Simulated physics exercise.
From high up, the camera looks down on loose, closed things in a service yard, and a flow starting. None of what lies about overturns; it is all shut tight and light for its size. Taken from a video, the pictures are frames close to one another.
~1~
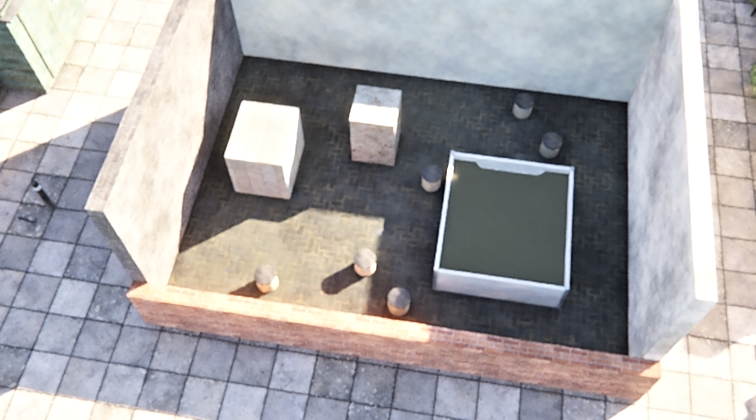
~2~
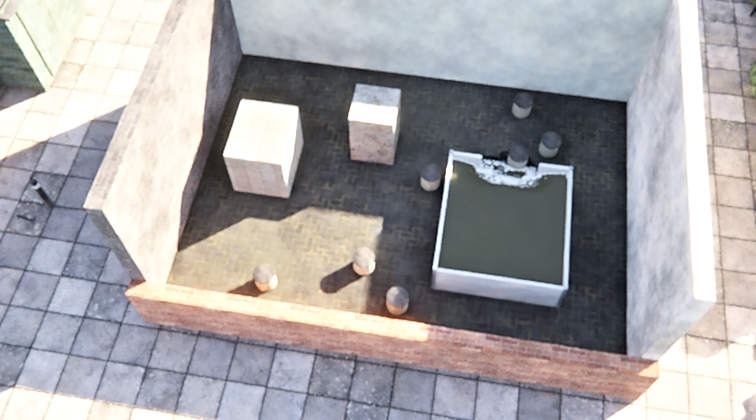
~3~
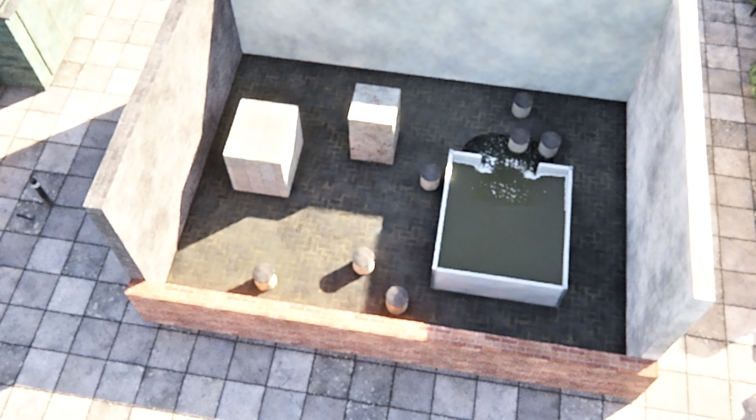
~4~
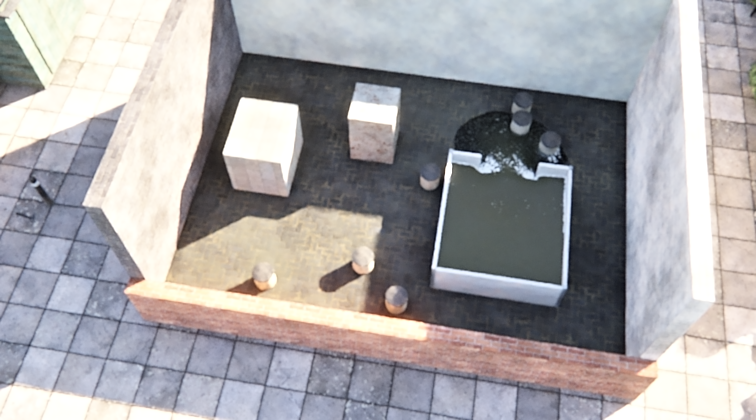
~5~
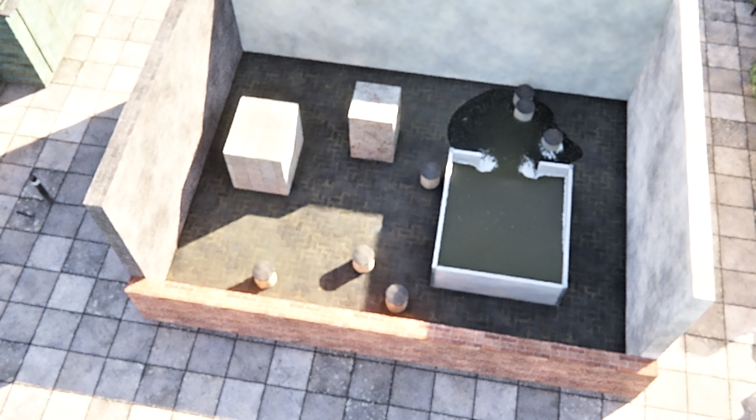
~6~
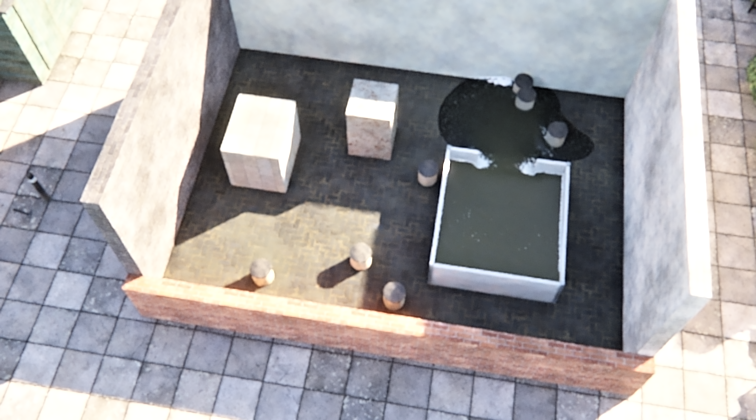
Dark water pours from a gap in the white tank's back wall, pushing pails backward.
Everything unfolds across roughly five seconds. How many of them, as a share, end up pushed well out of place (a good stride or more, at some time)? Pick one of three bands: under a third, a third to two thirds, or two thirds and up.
A third to two thirds.
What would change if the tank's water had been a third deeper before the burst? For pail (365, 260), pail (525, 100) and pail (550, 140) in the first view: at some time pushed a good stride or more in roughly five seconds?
In that order: Under that, shifted that much, moved that far.
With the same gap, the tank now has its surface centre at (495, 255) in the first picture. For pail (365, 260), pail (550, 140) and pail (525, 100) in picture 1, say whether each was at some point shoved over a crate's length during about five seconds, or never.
The three, one by one: Short of that, past that mark and past that mark.
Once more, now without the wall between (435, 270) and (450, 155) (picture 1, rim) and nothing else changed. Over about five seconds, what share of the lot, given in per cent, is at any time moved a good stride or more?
Roughly 40 percent.
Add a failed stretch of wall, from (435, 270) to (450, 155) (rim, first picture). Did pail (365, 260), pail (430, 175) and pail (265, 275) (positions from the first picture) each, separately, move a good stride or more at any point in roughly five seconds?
In turn: Moved that far, moved that far, moved that far.
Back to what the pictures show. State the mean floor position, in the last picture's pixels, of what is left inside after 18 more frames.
I'd say somewhere close to (460, 221).
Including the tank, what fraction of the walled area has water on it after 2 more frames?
Roughly 25 in a hundred.
A moment on, 2 of 7 are well off their spots; 2 afloat.
Next, 3 of 7 are well off their spots; 3 afloat.
Later, 3 of 7 are well off their spots; 3 afloat.
In the end, 2 of 7 are well off their spots, and 3 have been at some point; 3 afloat.
